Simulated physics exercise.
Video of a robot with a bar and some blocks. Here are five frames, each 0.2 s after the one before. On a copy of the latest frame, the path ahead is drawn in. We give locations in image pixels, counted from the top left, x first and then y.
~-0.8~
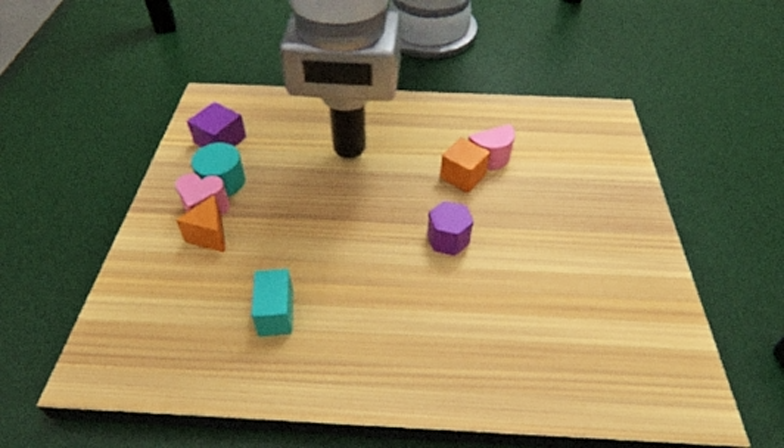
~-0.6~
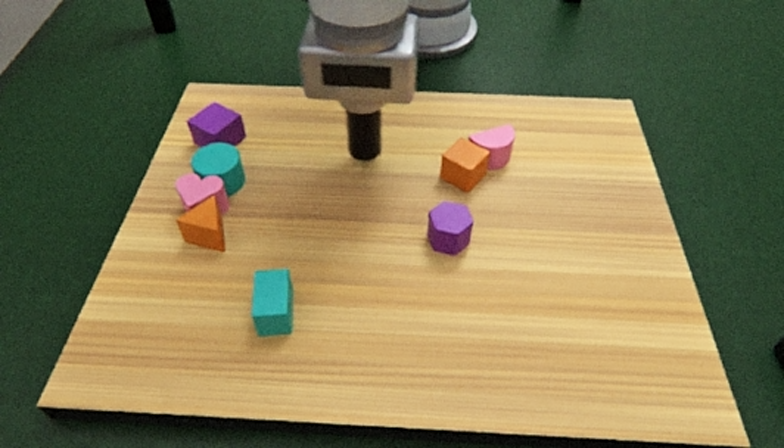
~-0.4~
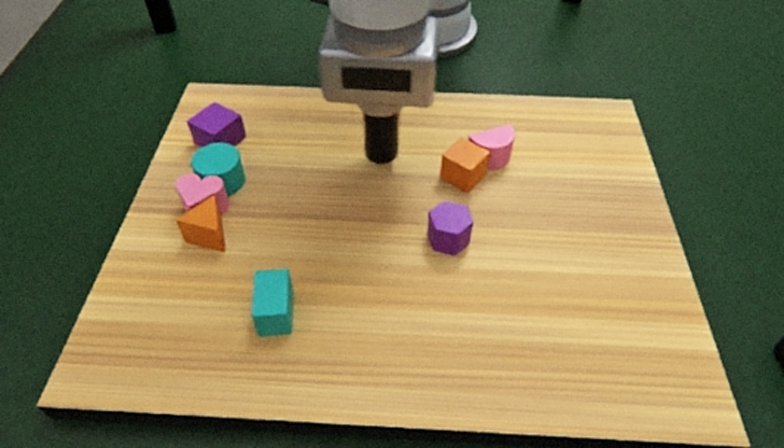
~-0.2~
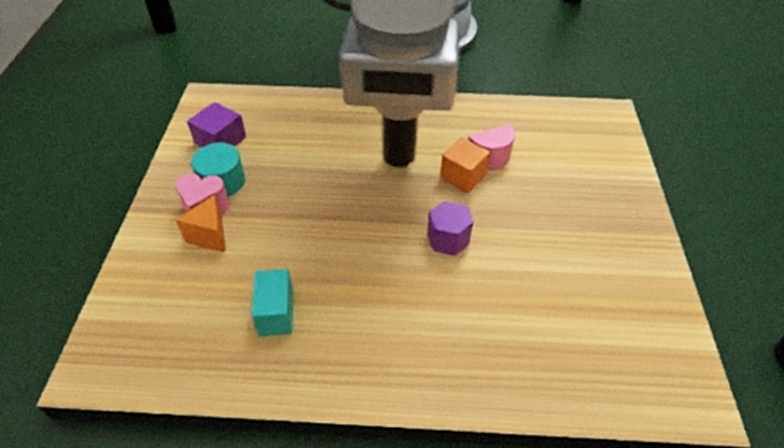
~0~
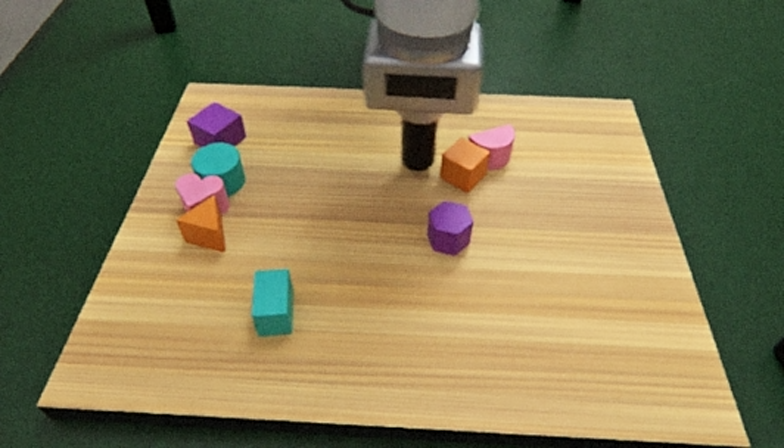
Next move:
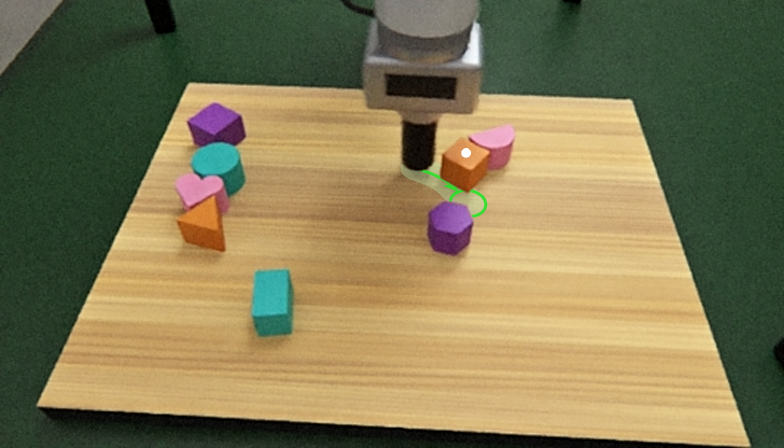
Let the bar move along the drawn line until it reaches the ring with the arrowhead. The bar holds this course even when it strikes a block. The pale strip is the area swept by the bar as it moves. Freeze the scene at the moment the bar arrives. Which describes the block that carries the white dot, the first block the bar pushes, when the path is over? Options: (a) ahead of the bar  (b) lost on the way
The answer is b.
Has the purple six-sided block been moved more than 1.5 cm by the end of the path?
I expect not.
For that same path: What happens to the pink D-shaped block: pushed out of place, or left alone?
It sits in its place.
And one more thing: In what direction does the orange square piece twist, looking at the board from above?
It rotates counterclockwise.
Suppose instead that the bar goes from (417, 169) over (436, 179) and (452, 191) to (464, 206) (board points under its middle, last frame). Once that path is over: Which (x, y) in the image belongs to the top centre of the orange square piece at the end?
Top centre: (492, 162).
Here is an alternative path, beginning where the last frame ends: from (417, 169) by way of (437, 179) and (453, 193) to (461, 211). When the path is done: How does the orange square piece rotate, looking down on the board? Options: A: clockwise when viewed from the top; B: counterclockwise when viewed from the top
B.
The drawn path runs from (417, 169) over (438, 177) and (455, 188) to (468, 203); the dot is on the orange square piece.
On the path given first. Halfway along, bar at (448, 173); orange square piece at (486, 159), turned 35° anticlockwise.
At the end, bar at (469, 194); purple six-sided block not moved; orange square piece at (497, 163), turned 65° anticlockwise; pink D-shaped block not moved.
